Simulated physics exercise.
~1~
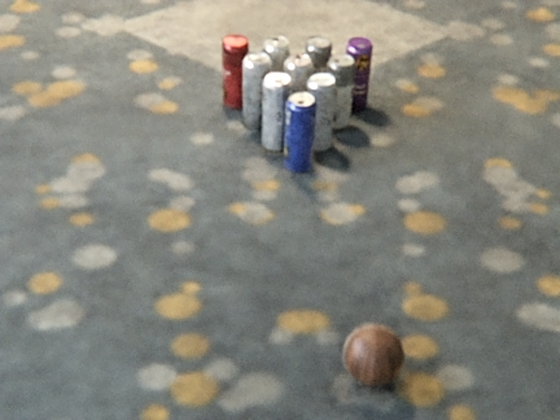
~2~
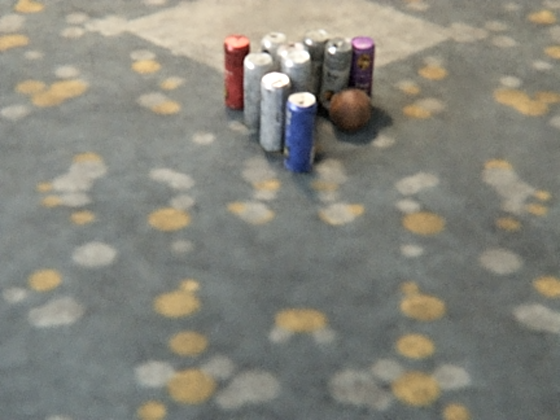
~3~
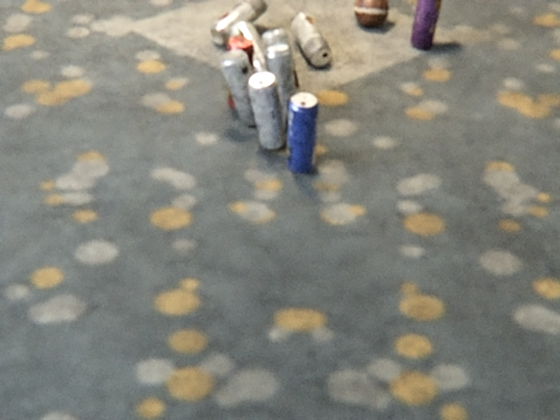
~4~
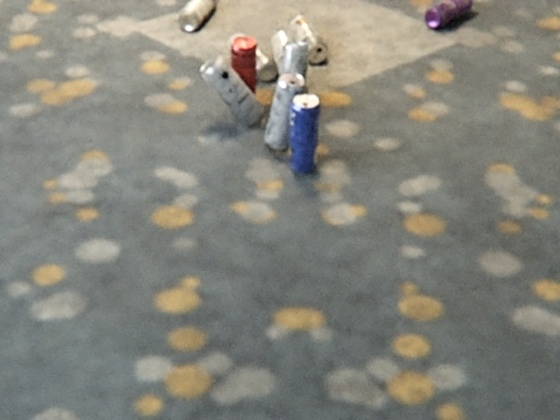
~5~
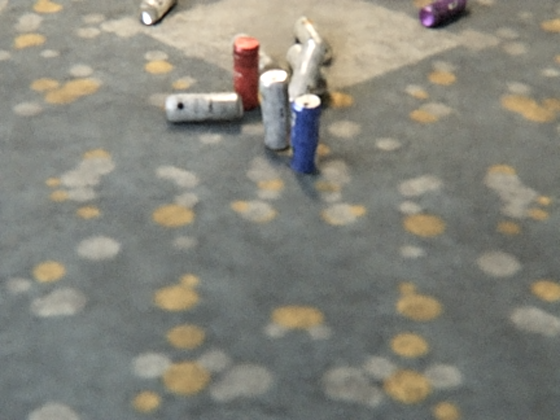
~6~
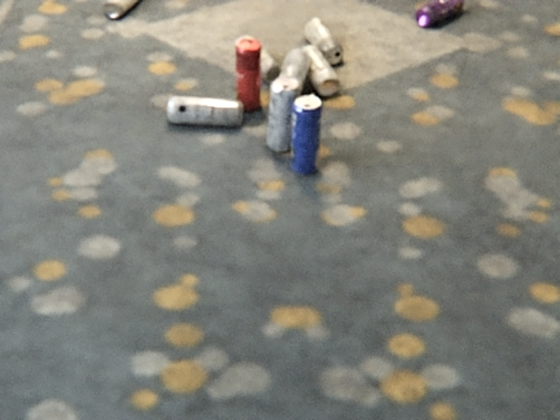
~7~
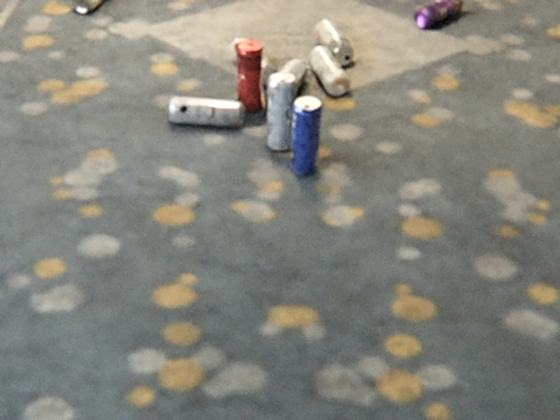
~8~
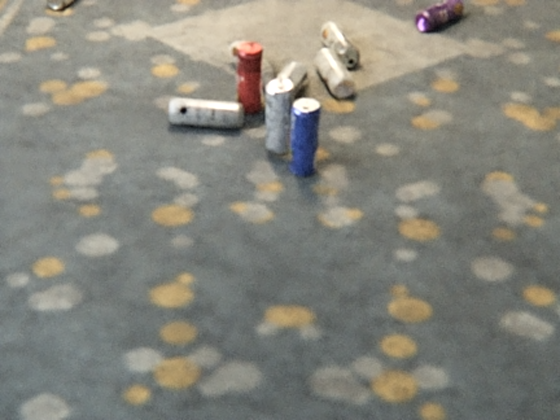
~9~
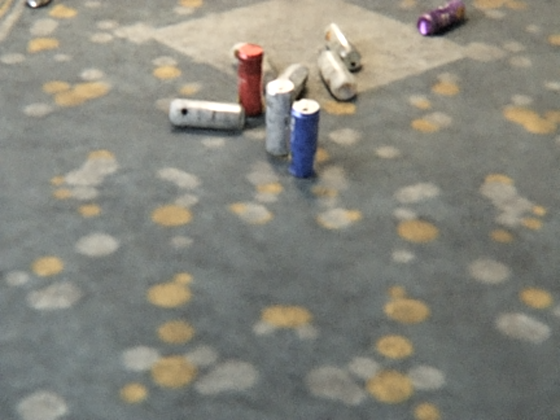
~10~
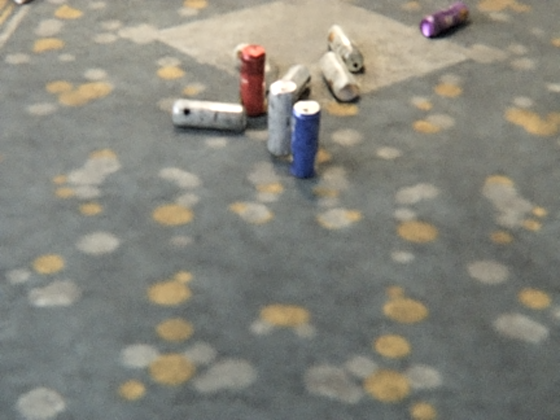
A brown ball rolled up the carpet into the right side of a cluster of standing tubes, scattering several and toppling the purple one, then went out of view, leaving the red, blue and one silvery tube upright among the fallen.
